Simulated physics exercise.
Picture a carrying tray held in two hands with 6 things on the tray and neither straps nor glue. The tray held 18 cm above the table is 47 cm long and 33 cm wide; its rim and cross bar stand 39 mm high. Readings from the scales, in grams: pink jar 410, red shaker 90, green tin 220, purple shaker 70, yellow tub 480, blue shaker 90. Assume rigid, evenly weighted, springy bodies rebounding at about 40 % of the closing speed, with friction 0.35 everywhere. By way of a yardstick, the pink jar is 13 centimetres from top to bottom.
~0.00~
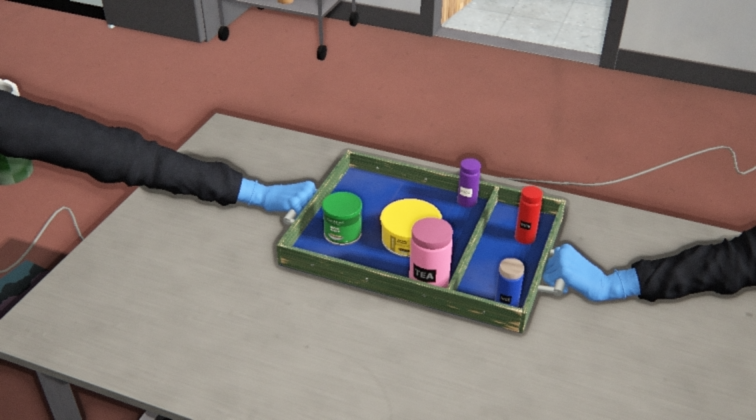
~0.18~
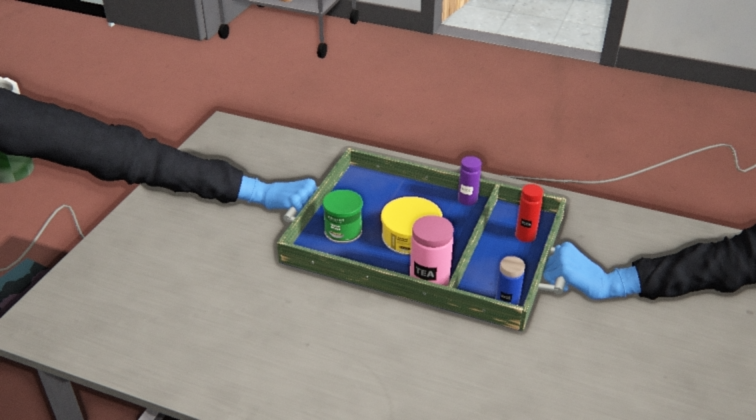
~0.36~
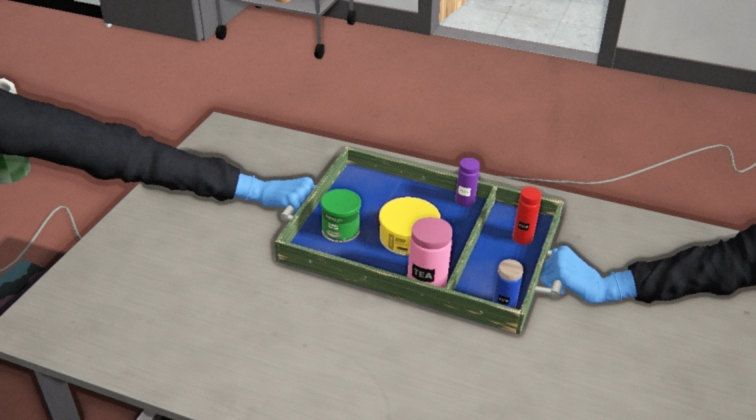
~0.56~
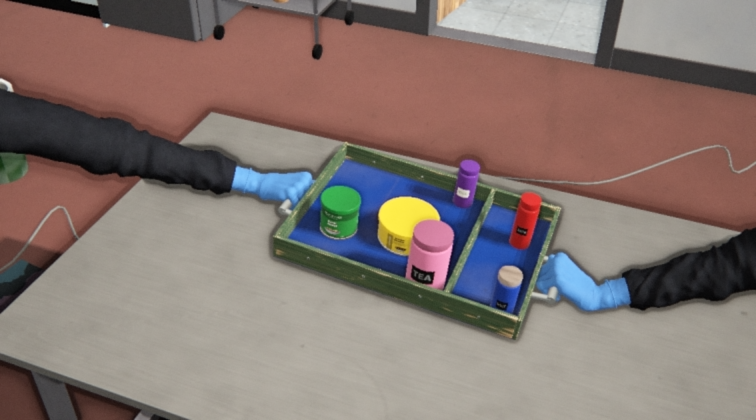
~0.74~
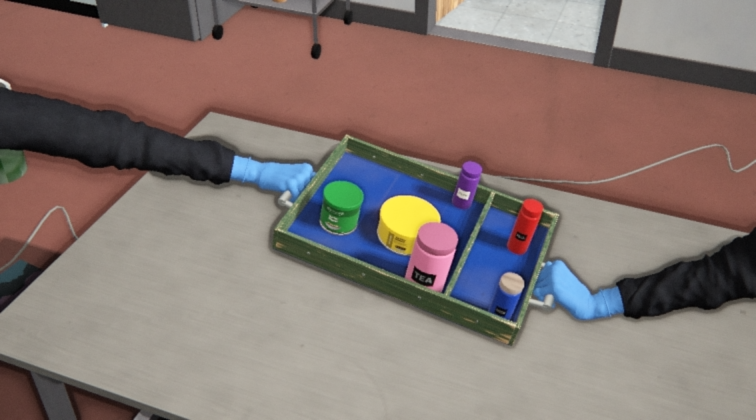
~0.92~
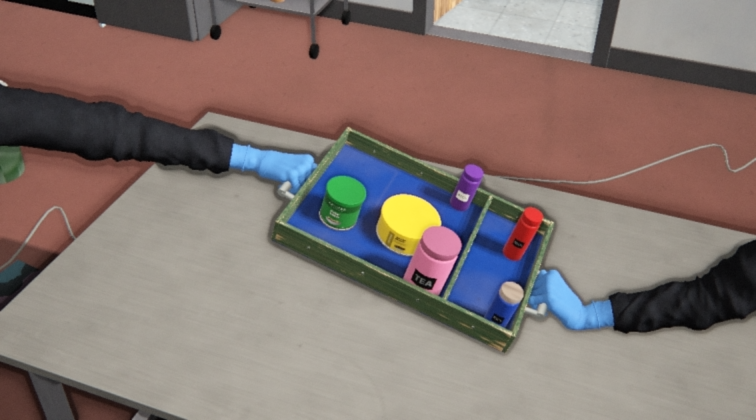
Two gloved hands hold a tray of six containers level, then tilt its right edge down.
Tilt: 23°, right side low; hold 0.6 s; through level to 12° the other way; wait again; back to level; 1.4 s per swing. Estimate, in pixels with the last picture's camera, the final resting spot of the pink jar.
Estimated resting spot: (426, 257).
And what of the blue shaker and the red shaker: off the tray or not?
Final state - blue shaker: Inside the limits; red shaker: Beyond the limits.
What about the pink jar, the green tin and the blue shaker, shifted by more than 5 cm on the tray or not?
In short, the pink jar stays close to home, the green tin leaves its position, the blue shaker stays close to home.
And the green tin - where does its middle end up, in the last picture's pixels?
End point: Approx. (383, 232).
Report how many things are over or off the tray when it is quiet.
That gives 1.
Around 1.62 s, tilt 23°, right edge down; red shaker now off the tray; green tin shifted 7 cm; yellow tub shifted 6 cm.
Around 2.52 s, tilt 17°, right edge down; green tin shifted 11 cm; yellow tub shifted 6 cm; purple shaker shifted 3 cm.
Around 3.62 s, tilt 12°, left edge down; green tin shifted 11 cm; yellow tub shifted 6 cm; purple shaker shifted 3 cm.
Finally (5.9 s), off the tray, red shaker; not toppled but over 5 cm from the start, green tin and yellow tub; the other 3 still in place (within 5 cm). Final places as that camera would see them, pink jar near (426, 257).
